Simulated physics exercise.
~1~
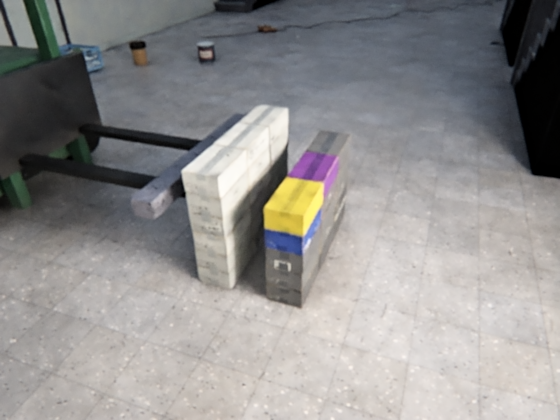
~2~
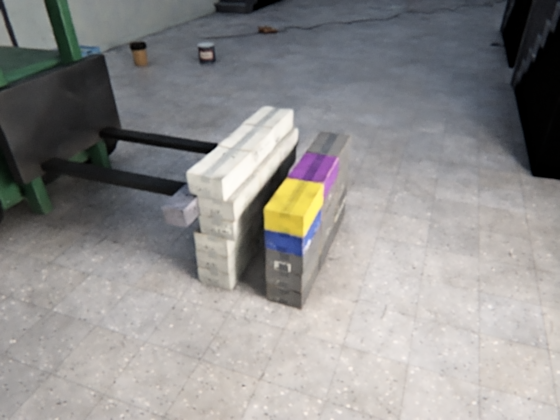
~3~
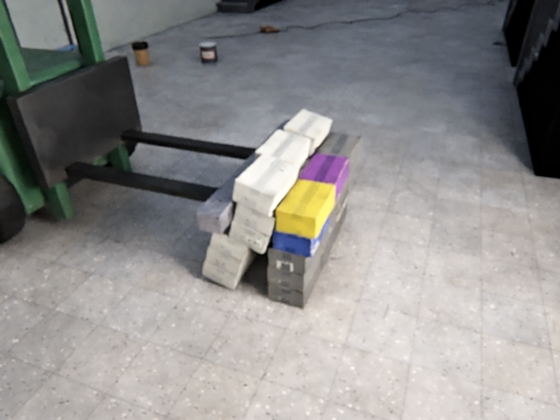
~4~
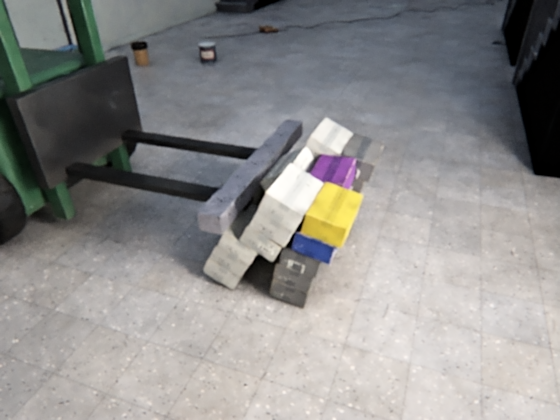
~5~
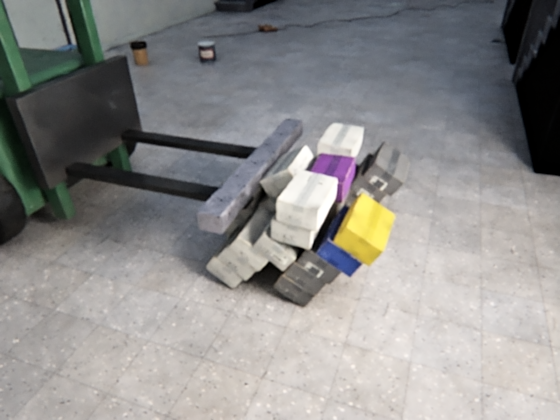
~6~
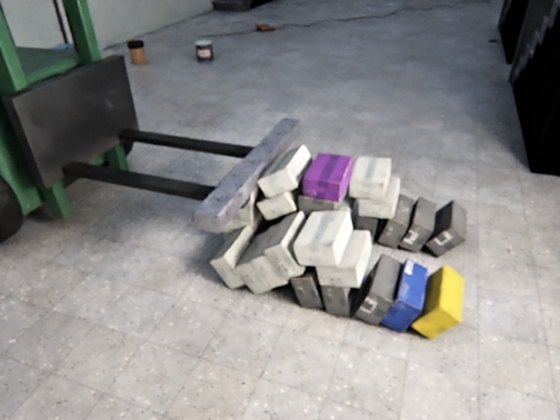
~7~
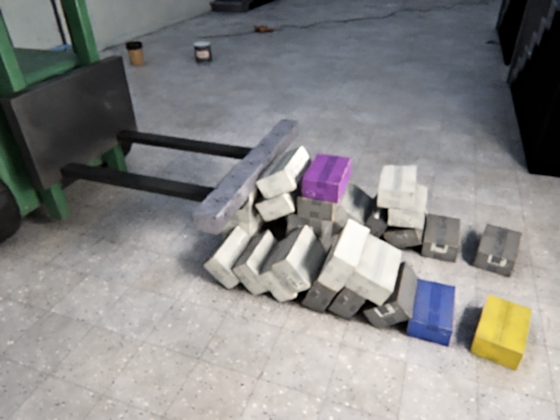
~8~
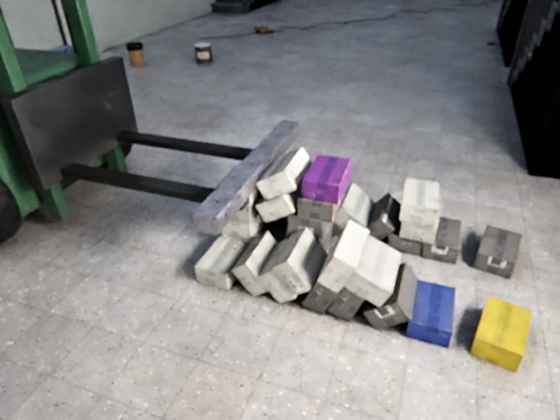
A forklift's beam pushed into a pale stack of boxes, tipping it against the darker stack beside it until both toppled rightward into a jumbled heap, with the blue and yellow boxes tumbling onto the floor and the purple one staying up on the pile.
